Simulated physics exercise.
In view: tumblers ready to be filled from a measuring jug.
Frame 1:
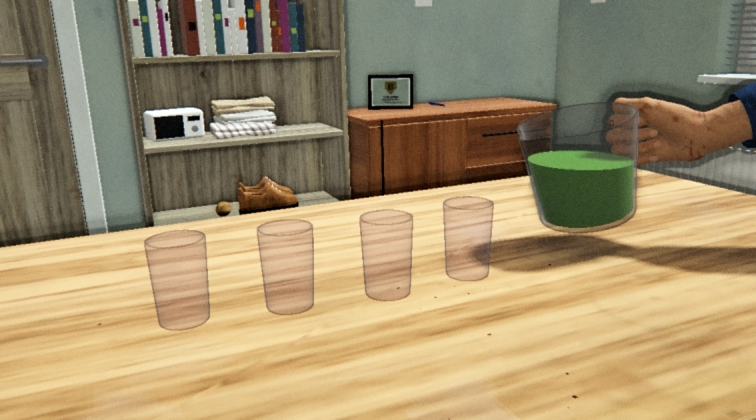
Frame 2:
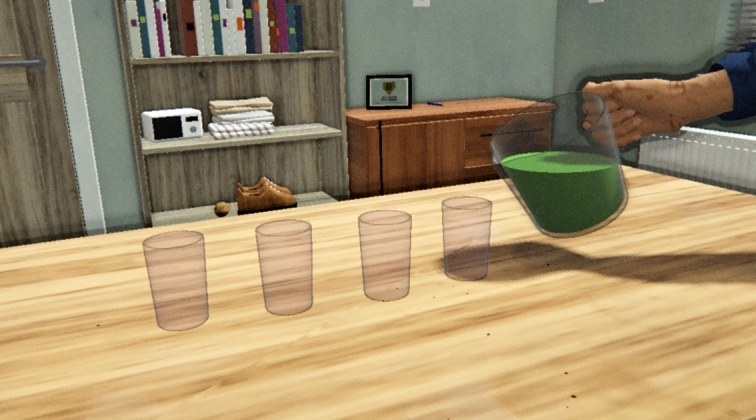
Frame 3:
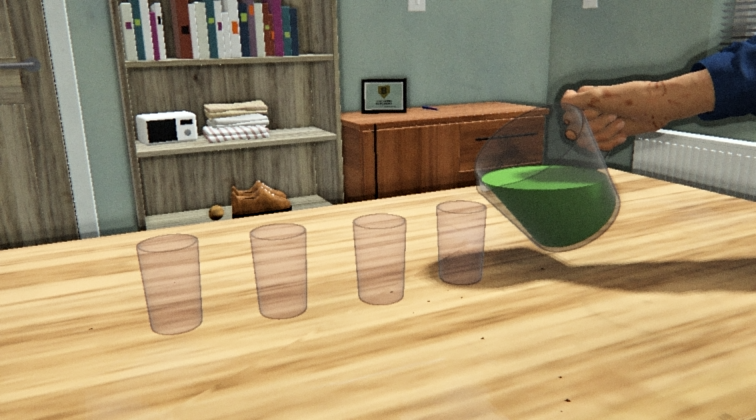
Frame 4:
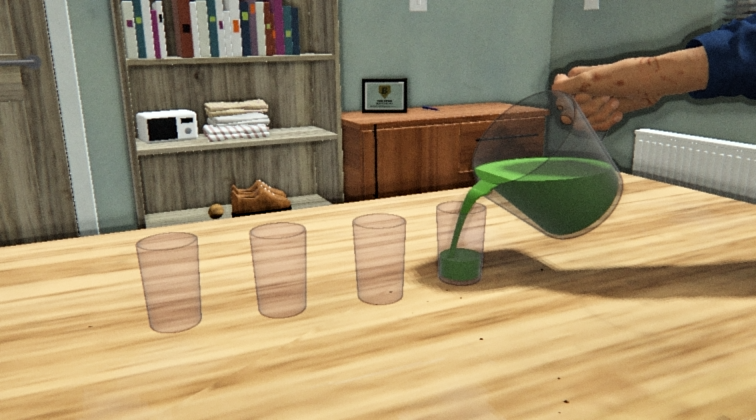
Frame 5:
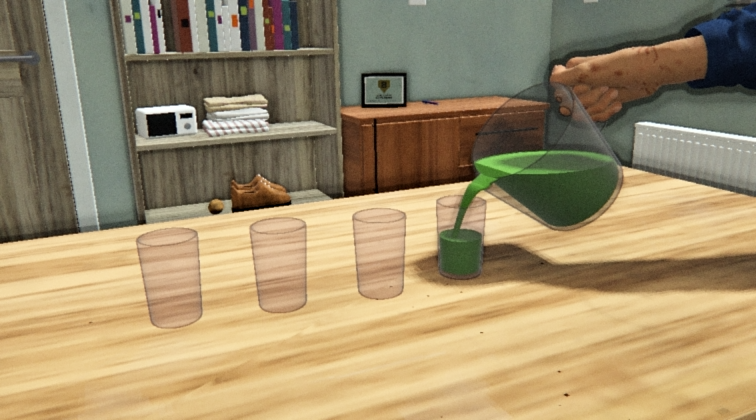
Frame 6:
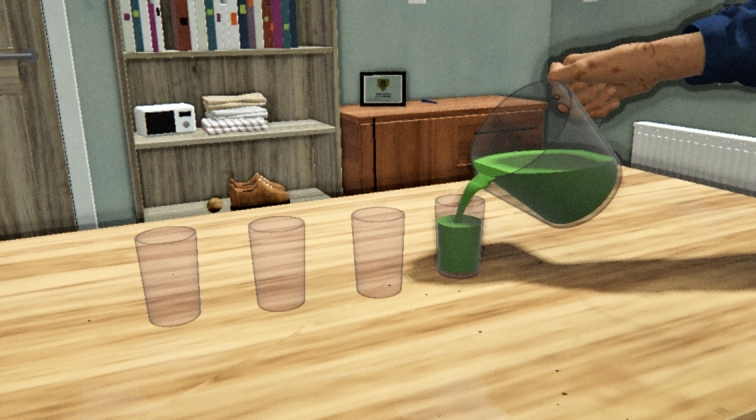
A hand moves a measuring jug left, tilts it, and pours green juice into the rightmost tumbler.
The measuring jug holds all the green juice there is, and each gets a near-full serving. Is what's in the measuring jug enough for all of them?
I think it will cover all of them.
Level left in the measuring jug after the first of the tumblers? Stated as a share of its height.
My estimate is close to 45 in a hundred.
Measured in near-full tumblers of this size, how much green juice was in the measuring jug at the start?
Near 5.5, by my count.
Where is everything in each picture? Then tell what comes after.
In the first frame, the measuring jug is on its way; measuring jug (582, 165) about half full; four tumblers, the last at (179, 276).
In the second frame, the green juice nears the lip; measuring jug (562, 165) tipped 30° with all of its load; the first is empty.
In the third frame, the green juice nears the lip; measuring jug (550, 179) tipped 40° with all of its load; four tumblers, the last at (172, 281).
In the fourth frame, pouring; measuring jug (549, 168) tipped 45° with nearly all of its load; the first is about a quarter full.
In the fifth frame, pouring; measuring jug (549, 160) tipped 50° with nearly all of its load; four tumblers, the last at (171, 274).
In the sixth frame, pouring; measuring jug (548, 158) tipped 50° with nearly all of its load; the first is about two thirds full.
A moment on, the first is about three quarters full.
Further on, the first is done and the measuring jug has about three quarters of its load.
When it is over, all four are full and about a quarter of the green juice is over.
